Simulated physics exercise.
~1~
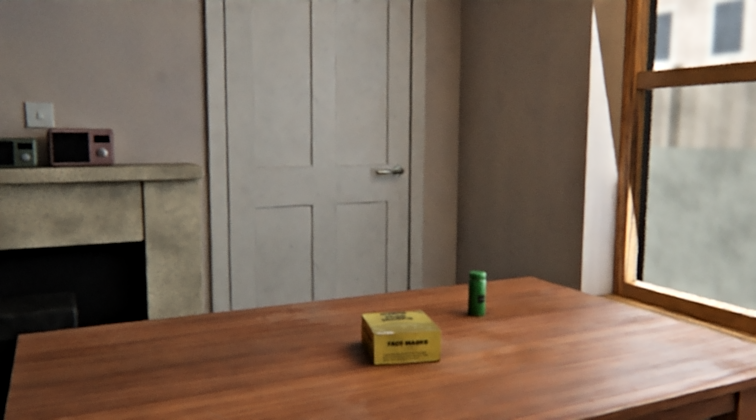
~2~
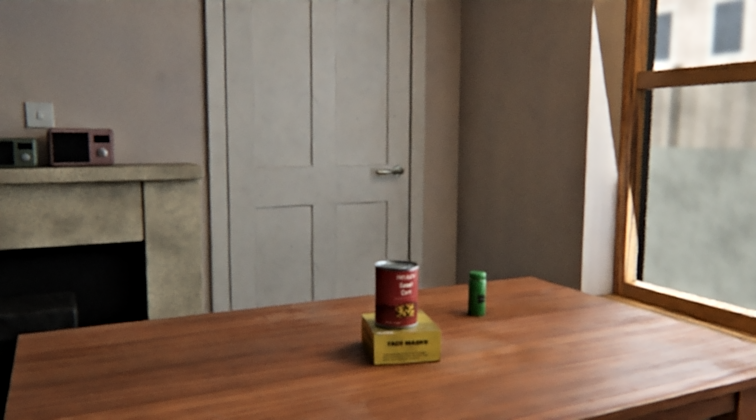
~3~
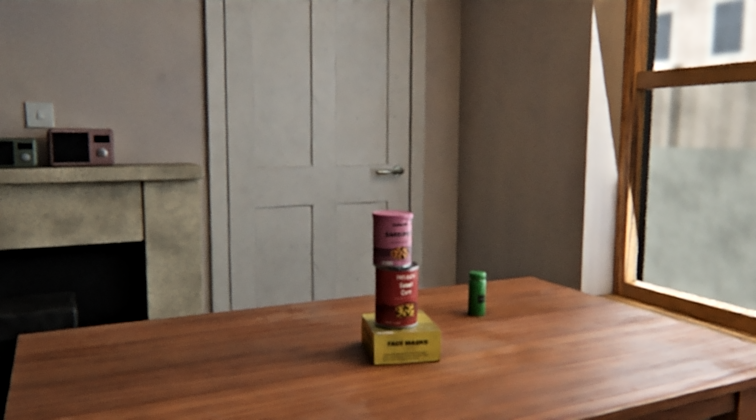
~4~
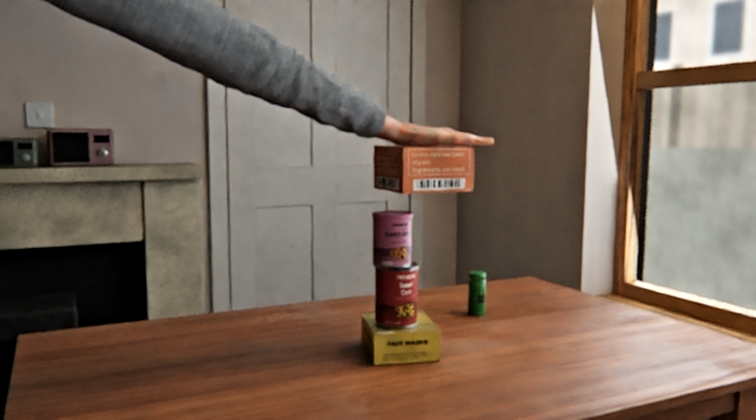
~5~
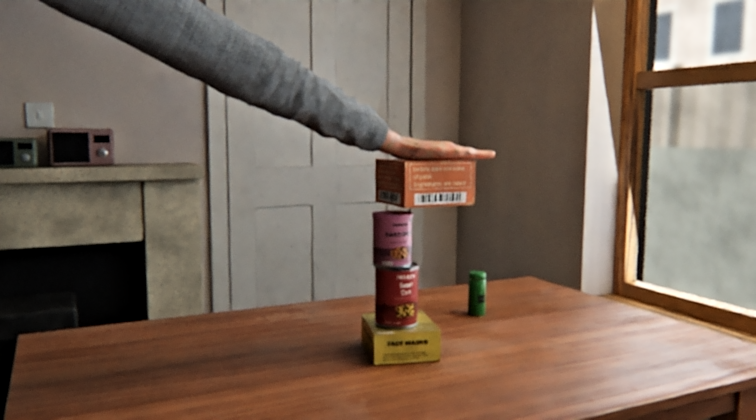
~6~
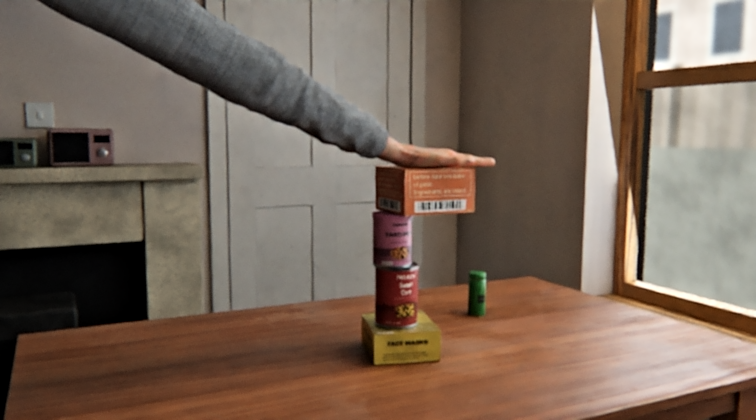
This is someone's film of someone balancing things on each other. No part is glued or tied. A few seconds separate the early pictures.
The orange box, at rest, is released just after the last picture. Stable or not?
My guess: It won't stay upright.
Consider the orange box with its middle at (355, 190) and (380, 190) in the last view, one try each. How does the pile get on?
In the first case the pile collapses, while in the second it remains standing.
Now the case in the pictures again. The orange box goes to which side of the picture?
Observed: The object is displaced in the rightward direction.
Then, 0.30 s on from there, orange box now fallen.
Then, 0.50 s on from there, things are still on the move.
Then, 0.60 s on from there, as before.
In the end, fallen, orange box; the other 4 unmoved. At the end, from the last picture's camera, orange box near (541, 319). The pile loses its balance.
